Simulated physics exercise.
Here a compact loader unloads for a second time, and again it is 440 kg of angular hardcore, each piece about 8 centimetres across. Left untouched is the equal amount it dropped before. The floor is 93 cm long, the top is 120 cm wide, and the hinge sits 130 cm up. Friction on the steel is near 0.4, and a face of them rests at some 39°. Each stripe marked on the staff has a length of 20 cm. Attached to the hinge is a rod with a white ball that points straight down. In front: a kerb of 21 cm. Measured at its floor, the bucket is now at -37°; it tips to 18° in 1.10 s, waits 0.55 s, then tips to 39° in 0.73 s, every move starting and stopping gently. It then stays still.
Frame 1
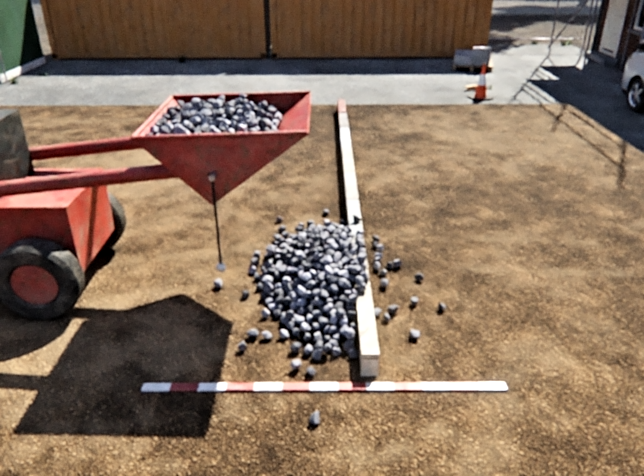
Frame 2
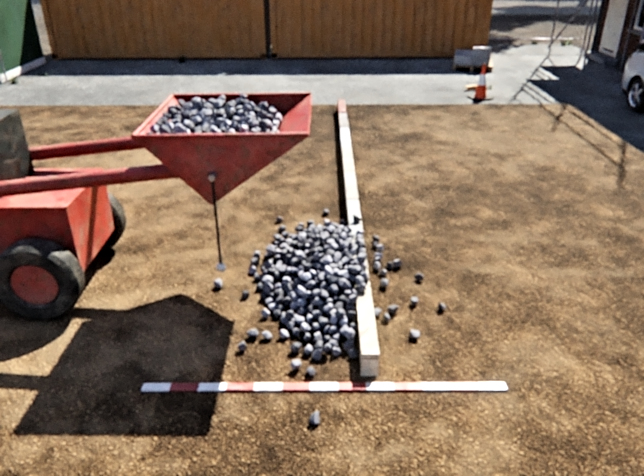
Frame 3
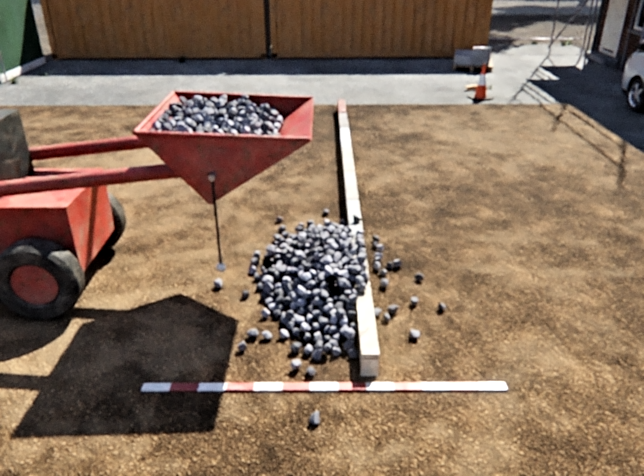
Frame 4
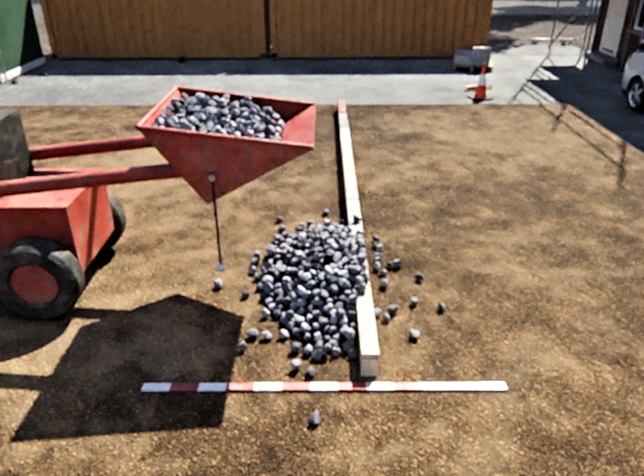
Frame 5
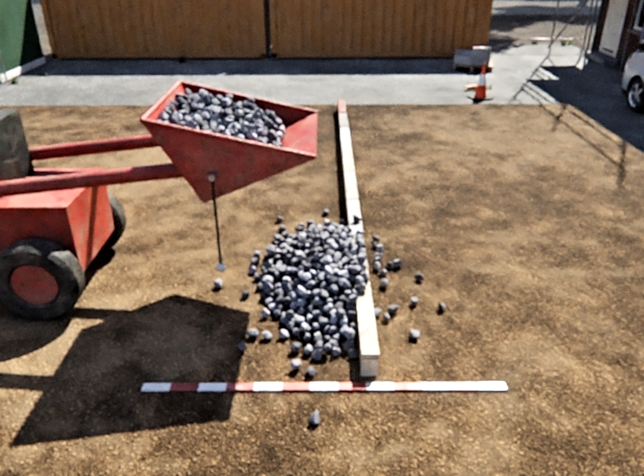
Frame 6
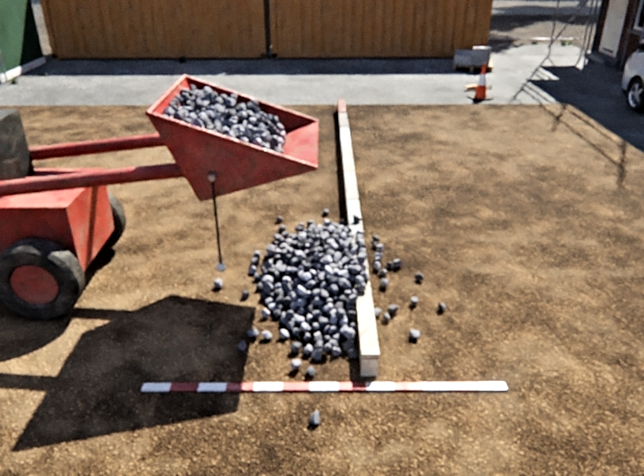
On a yard of brown gravel, a red loader's bucket full of grey stones slowly tilted down to the right, its load shifting slightly, while an earlier heap lay still against a pale kerb.
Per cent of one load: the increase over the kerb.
10 percent.
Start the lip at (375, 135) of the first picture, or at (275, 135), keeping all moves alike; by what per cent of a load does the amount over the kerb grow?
About 95 per cent for the first, 0 per cent for the second.
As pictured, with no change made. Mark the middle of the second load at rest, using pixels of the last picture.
Middle: Approx. (315, 258) px.
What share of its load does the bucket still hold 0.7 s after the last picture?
Around 100 per cent of the load is still inside.
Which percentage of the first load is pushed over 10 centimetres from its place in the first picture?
I'd say roughly 5 per cent of them.
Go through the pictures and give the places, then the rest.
The first picture shows lip at (308, 133), floor tilted -37°, highest stones at (247, 108). The earlier load is highest near (328, 246), 35 cm above ground level, 97 % on this side of the kerb, 3 % over the kerb.
The second picture shows lip at (308, 135), floor tilted -36°, highest stones at (236, 109).
The third picture shows lip at (310, 140), floor tilted -33°, highest stones at (203, 108).
In the fourth picture, the bucket is at -28°, its lip at (313, 148); the top of the load is at (185, 103).
The fifth picture shows lip at (315, 157), floor tilted -23°, highest stones at (186, 100).
In the sixth picture, the bucket is at -16°, its lip at (317, 168); the top of the load is at (191, 96).
Then, 0.4 s after the last picture the floor is at 9°; in per cent of one load, 100 in the bucket, 97 on this side of the kerb, 3 over the kerb; the foremost stones are at (405, 286).
Then, 0.7 s after the last picture the floor is at 18°; in per cent of one load, 99 in the bucket, 98 on this side of the kerb, 3 over the kerb; the foremost stones are at (405, 286).
Then, 2.4 s after the last picture the floor is at 39°; in per cent of one load, 6 in the bucket, 185 on this side of the kerb, 9 over the kerb; the foremost stones are at (434, 280).
Then, 5.1 s after the last picture the floor is at 39°; in per cent of one load, 0 in the bucket, 187 on this side of the kerb, 13 over the kerb; the foremost stones are at (434, 280). Net gain over the kerb, 10.
